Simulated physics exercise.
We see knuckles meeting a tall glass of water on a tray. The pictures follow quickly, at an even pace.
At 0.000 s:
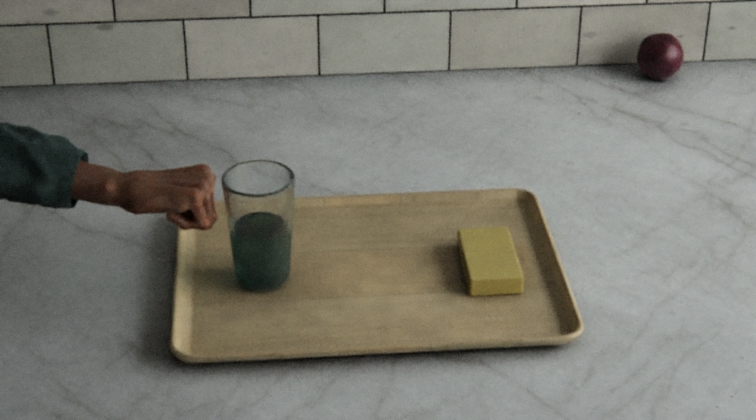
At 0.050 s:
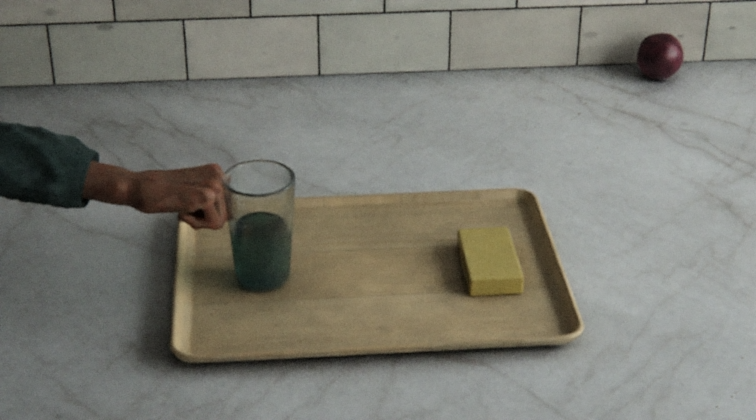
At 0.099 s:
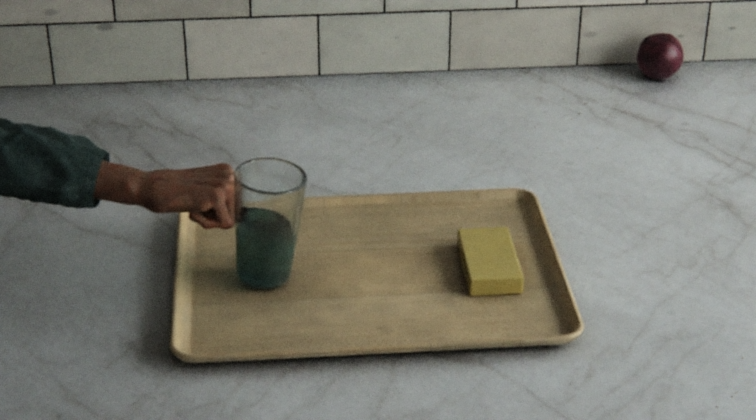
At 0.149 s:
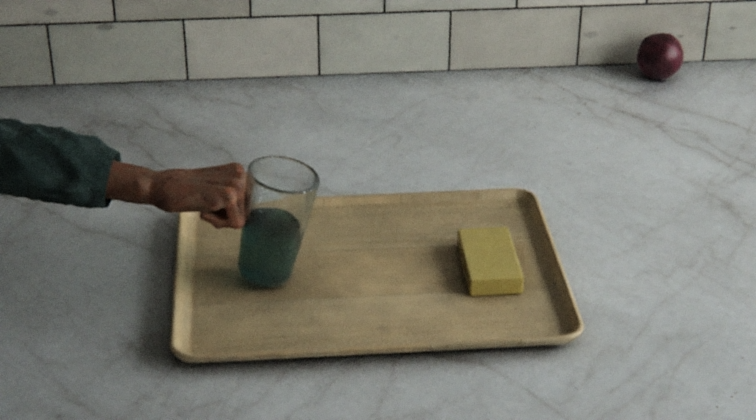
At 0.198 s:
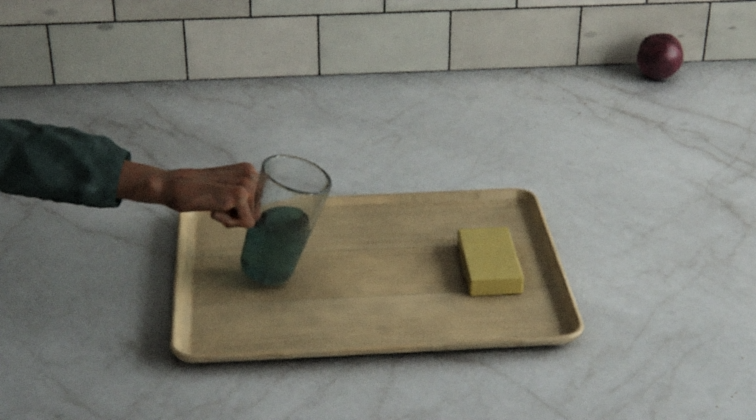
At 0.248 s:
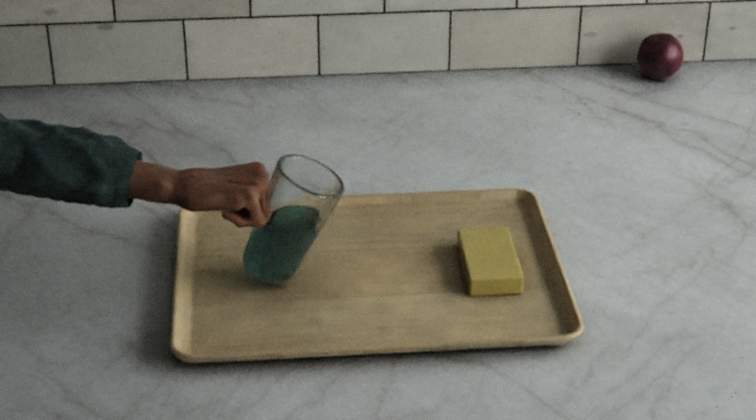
A fist in a dark green sleeve moves right and meets the upper side of a tall, upright glass of bluish-green liquid on a wooden tray. The knuckles keep pushing, and the glass leans steadily further right, its liquid shifting inside, while the yellow block on the tray stays still.
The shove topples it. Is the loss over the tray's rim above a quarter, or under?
After the fall three quarters and more stay on the tray.
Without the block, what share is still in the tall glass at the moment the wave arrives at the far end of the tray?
It comes to 55 per cent or so.
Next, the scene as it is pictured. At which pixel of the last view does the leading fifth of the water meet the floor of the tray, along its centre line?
At about (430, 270).
A moment on, the tall glass is falling and 100 per cent is in the glass, 0 on the tray and 0 above or beyond its rim.
Next, the tall glass lies on its side and 94 per cent is in the glass, 2 on the tray and 4 above or beyond its rim.
Then the tall glass lies on its side and 52 per cent is in the glass, 30 on the tray and 18 above or beyond its rim.
Later the tall glass lies on its side and 26 per cent is in the glass, 65 on the tray and 10 above or beyond its rim.
Finally, 90 per cent is held by tray and glass, 10 is off the tray.
